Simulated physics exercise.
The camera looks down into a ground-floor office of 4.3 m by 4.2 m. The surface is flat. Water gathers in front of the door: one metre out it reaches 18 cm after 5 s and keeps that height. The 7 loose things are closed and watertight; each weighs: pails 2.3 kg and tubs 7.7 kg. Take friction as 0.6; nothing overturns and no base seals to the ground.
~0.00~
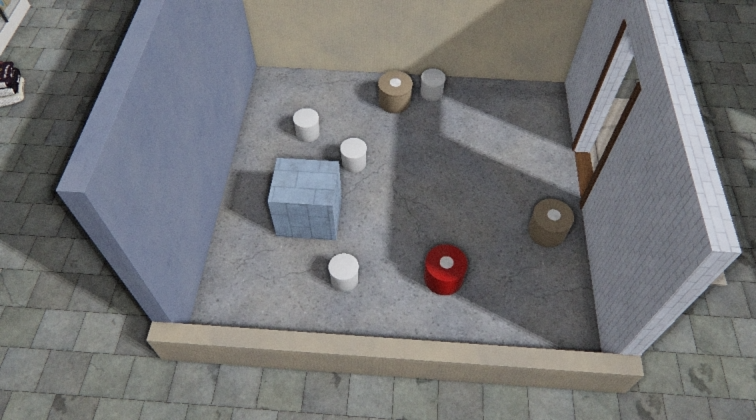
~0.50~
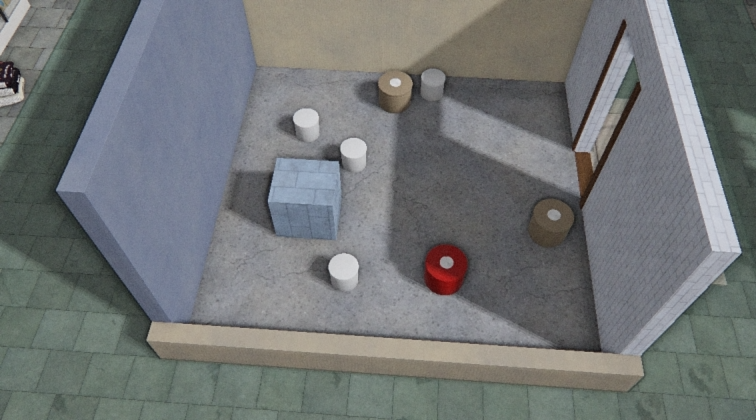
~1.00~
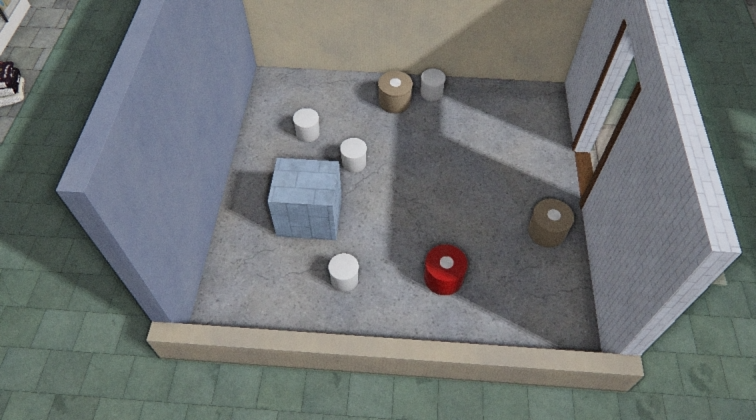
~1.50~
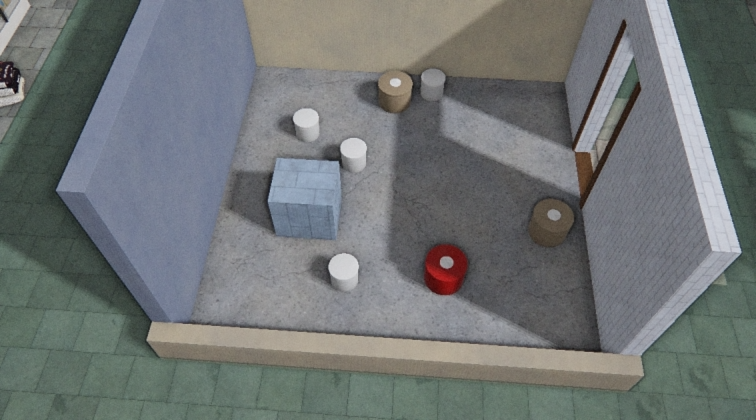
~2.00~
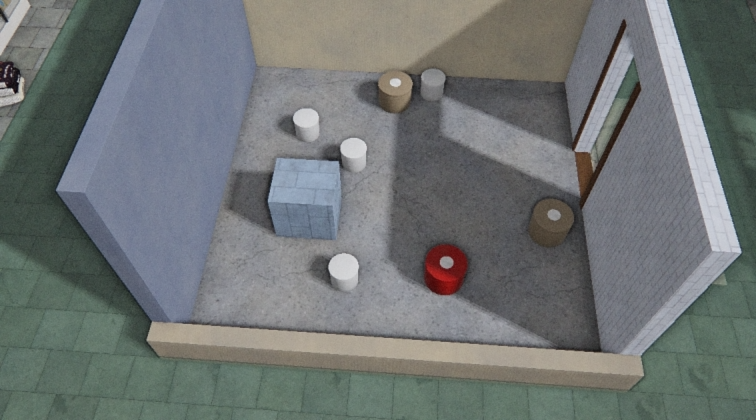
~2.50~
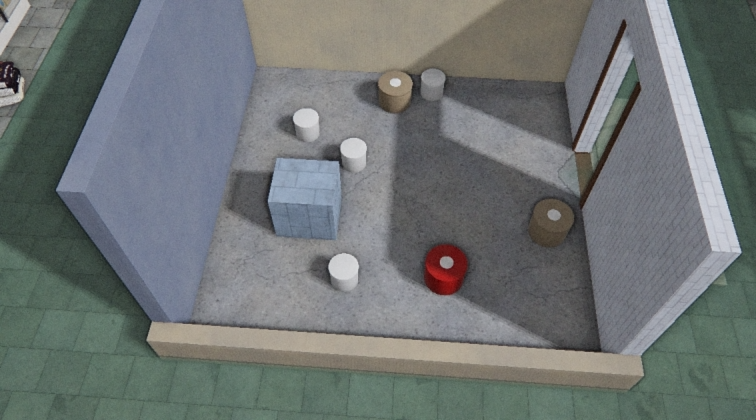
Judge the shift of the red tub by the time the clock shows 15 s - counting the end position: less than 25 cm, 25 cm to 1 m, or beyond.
Red tub barely shifts.
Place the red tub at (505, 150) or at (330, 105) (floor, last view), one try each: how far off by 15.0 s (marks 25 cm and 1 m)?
In that order: It gets carried off; it moves a short way.
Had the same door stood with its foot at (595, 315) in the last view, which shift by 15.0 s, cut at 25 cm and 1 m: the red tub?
In that case the red tub ends far away.
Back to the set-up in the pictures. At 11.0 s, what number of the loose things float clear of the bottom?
At that moment 4.
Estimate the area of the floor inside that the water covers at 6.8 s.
Some 10.5 m2.
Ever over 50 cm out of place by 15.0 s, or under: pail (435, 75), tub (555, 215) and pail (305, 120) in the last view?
In that order: More, under, past it.
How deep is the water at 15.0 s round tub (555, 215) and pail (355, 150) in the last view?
About 3 and 7 cm.
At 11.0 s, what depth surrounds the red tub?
Roughly 2 cm.
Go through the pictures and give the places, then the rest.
The first picture shows the red tub at (447, 263) rests on the ground; 0.0 m2 under water; 0 of 7 have shifted.
The second picture shows the red tub at (447, 263) rests on the ground; water covers 0.0 m2; 0 of 7 have shifted.
The third picture shows the red tub at (447, 263), on the bottom; water covers 0.0 m2; 0 of 7 have shifted.
The fourth picture shows the red tub at (447, 263), on the bottom; water covers 0.0 m2; 0 of 7 have shifted.
The fifth picture shows the red tub at (447, 263), on the bottom; water covers 0.0 m2; 0 of 7 have shifted.
The sixth picture shows the red tub at (447, 263), on the bottom; 0.1 m2 under water; 0 of 7 have shifted.
After 3.5 s the red tub is near (447, 263), 0.0 m from its start, aground; 0 afloat.
After 6.8 s the red tub is near (447, 263), 0.0 m from its start, aground; 1 afloat.
After 11.0 s the red tub is near (447, 263), 0.0 m from its start, aground; 4 afloat.
After 15.0 s the red tub is near (447, 263), 0.0 m from its start, aground; 5 afloat.
